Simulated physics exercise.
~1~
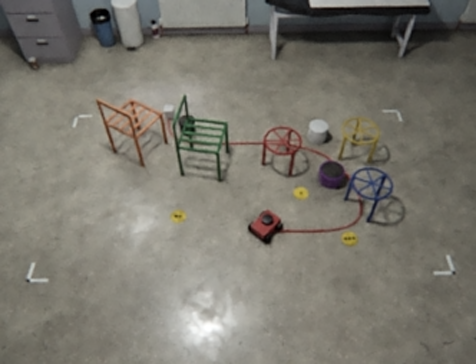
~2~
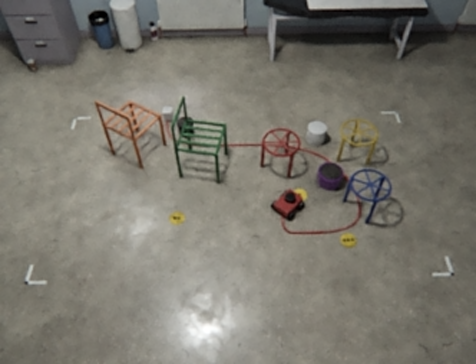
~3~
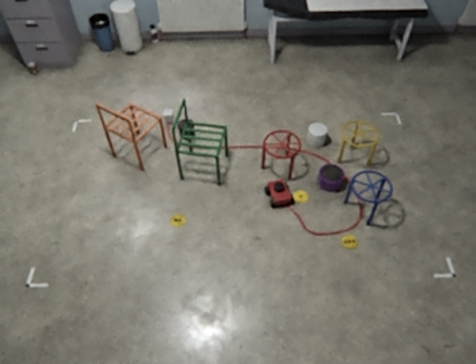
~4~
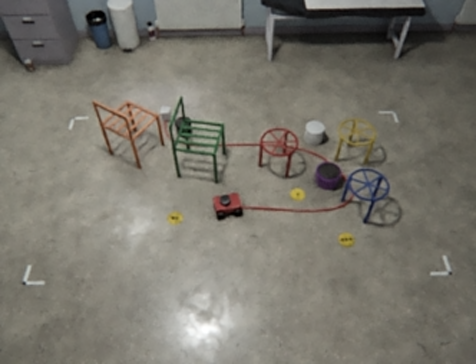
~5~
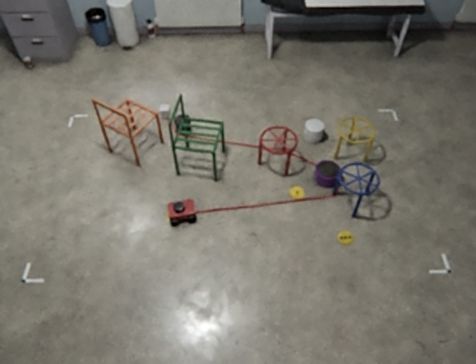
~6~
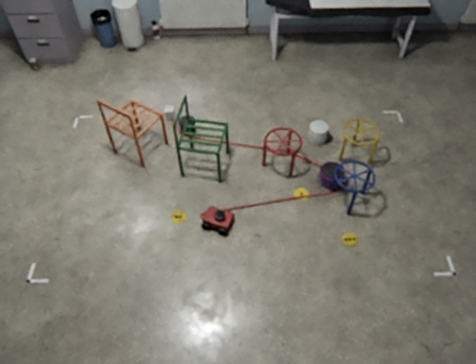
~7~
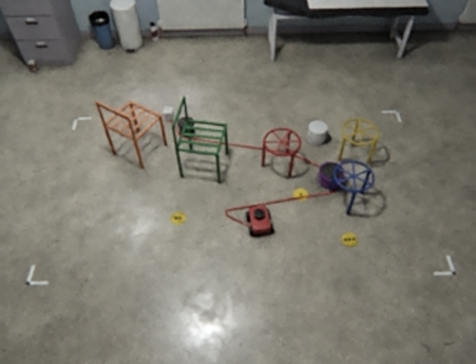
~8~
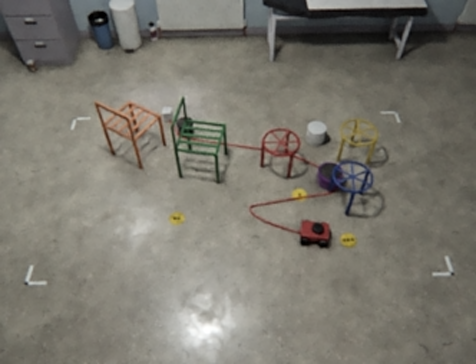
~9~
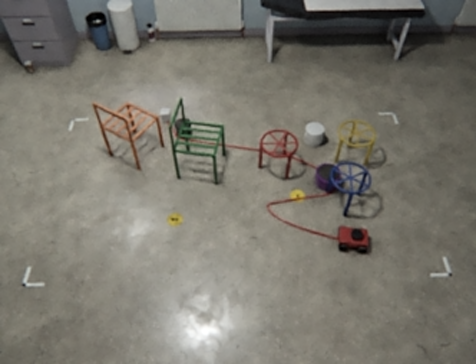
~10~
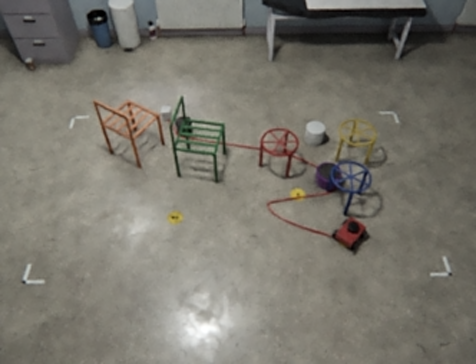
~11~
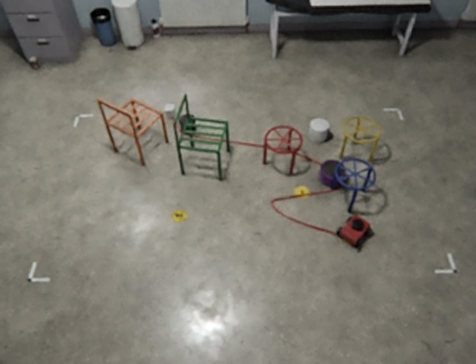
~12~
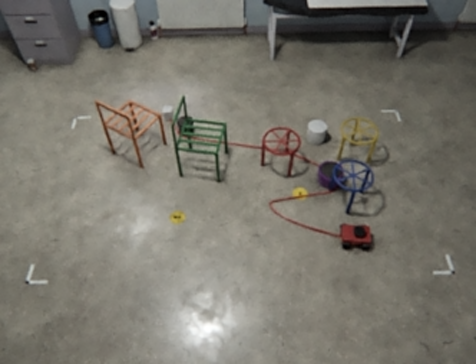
A small red cart trailing a red lead drove up, then left and back right across a grey floor among chairs, stools and pots, its lead shifting the blue stool slightly left, and it ended stopped just below that stool.
